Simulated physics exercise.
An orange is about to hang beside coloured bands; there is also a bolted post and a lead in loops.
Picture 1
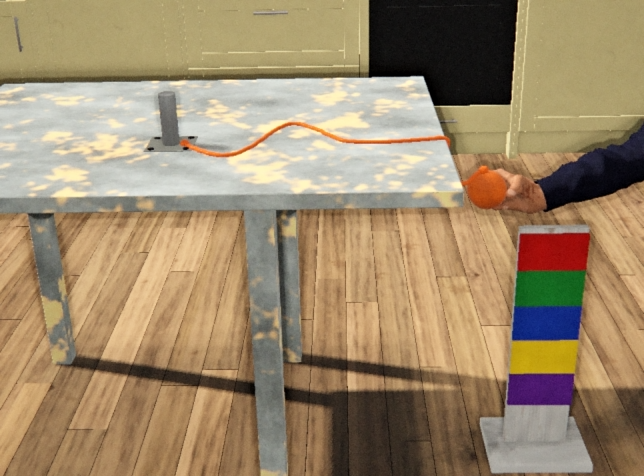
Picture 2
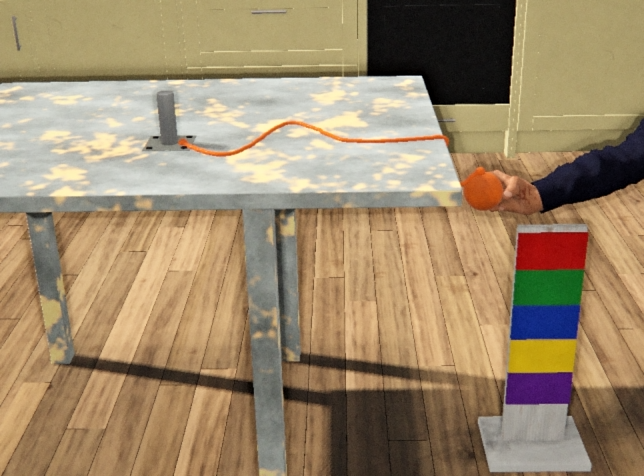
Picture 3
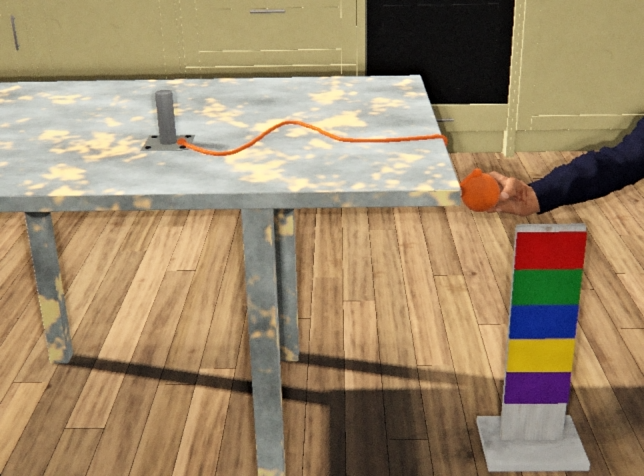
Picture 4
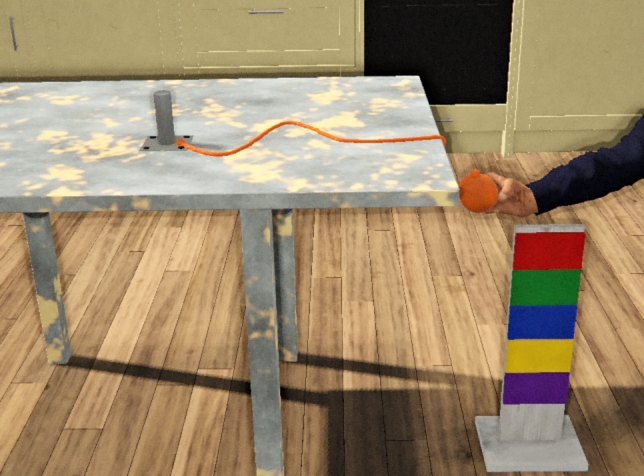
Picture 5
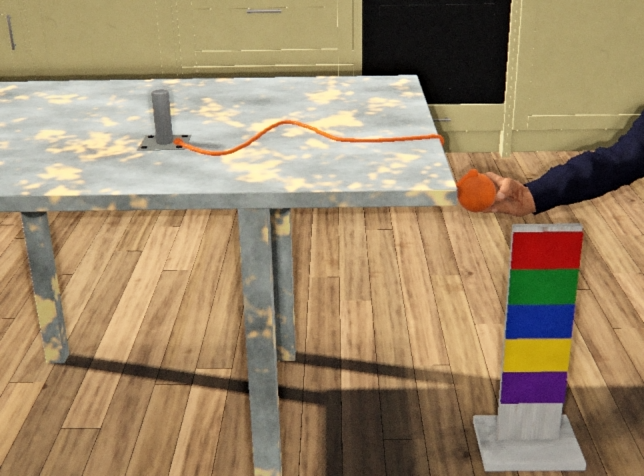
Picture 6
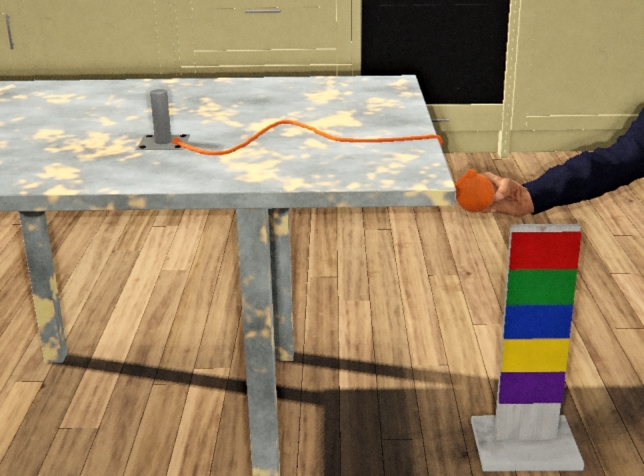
Hand holding an orange ball at a mottled table's edge beside a colour-banded stand, cord lying slack, almost nothing moving.
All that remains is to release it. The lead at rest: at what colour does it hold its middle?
The colour is blue.
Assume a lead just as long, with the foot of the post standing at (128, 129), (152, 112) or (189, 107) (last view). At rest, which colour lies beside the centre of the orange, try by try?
First try: Green; second try: Green; third try: Blue.
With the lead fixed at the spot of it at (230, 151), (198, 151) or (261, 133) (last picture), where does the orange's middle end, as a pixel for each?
First try around (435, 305), second around (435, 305), third around (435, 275).
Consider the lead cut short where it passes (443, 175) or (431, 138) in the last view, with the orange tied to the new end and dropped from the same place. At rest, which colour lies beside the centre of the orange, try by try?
First try: Green; second try: Red.
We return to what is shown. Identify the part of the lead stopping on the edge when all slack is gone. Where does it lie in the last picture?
That spot is near (335, 139).
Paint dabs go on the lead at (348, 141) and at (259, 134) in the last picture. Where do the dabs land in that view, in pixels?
Point one: (437, 153); point two: (312, 137).
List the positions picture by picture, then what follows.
Orange (487, 190); red (554, 253); green (550, 290); blue (547, 324); yellow (544, 358); purple (541, 390), in the first picture.
Orange (483, 191); lead through (206, 153) (261, 139) (304, 125) (360, 141) (438, 138), in the second picture.
Orange (480, 193), in the third picture.
Orange (478, 194); lead through (204, 153) (258, 139) (302, 125) (358, 142) (435, 138), in the fourth picture.
Orange (476, 193), in the fifth picture.
Orange (475, 193); lead through (200, 152) (254, 138) (298, 124) (354, 141) (432, 138), in the sixth picture.
A little later, orange near (457, 318); level with blue.
Next, orange near (402, 318); level with blue.
Later still, orange near (439, 322); level with blue.
When it is over, orange near (433, 323); level with blue. Its middle rests at the blue band.
